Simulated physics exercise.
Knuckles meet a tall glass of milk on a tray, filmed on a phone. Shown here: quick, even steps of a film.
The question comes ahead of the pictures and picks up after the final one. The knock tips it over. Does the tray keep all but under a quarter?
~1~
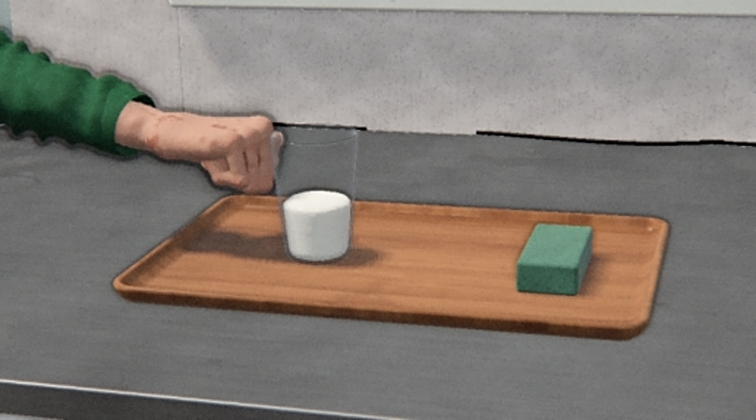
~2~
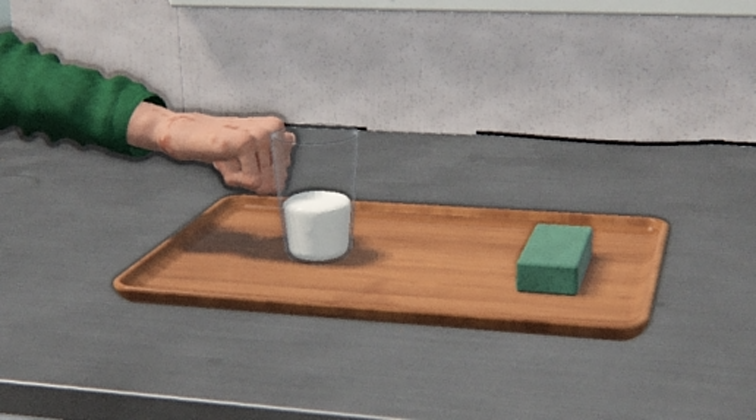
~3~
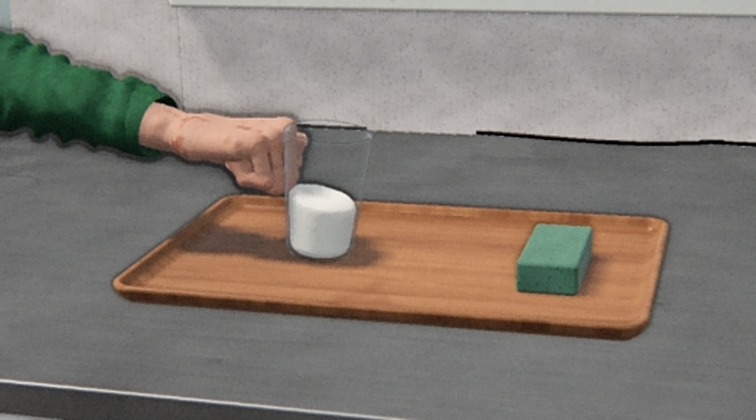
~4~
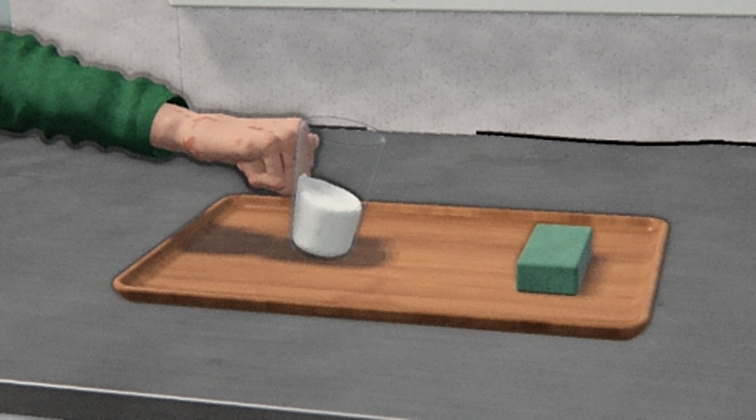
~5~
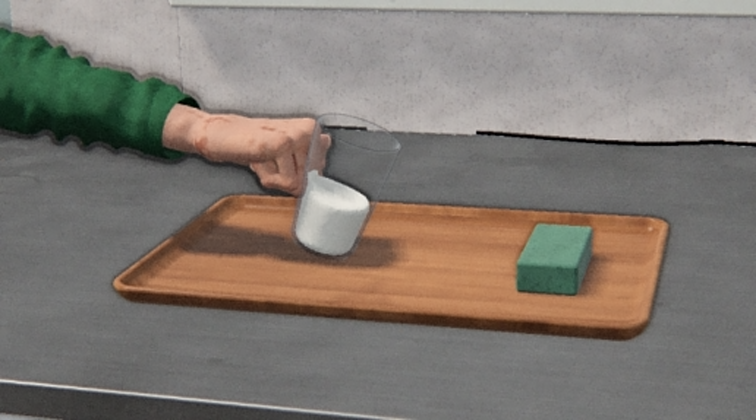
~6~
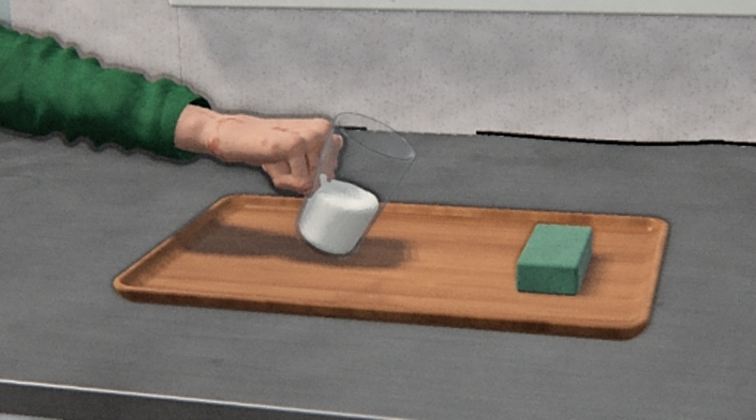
I predict the amount beyond the tray will not exceed a quarter.
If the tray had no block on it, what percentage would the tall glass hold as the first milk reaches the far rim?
About 60 per cent.
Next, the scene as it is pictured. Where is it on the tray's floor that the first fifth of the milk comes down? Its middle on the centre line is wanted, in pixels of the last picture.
I'd put it at roughly (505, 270) on the centre line.
A moment on, the tall glass lies on its side and 100 per cent is in the glass, 0 on the tray and 0 above or beyond its rim.
Next, the tall glass lies on its side and 68 per cent is in the glass, 21 on the tray and 11 above or beyond its rim.
Then the tall glass lies on its side and 34 per cent is in the glass, 48 on the tray and 18 above or beyond its rim.
Later the tall glass lies on its side and 18 per cent is in the glass, 68 on the tray and 14 above or beyond its rim.
Finally, 86 per cent is held by tray and glass, 14 is off the tray.
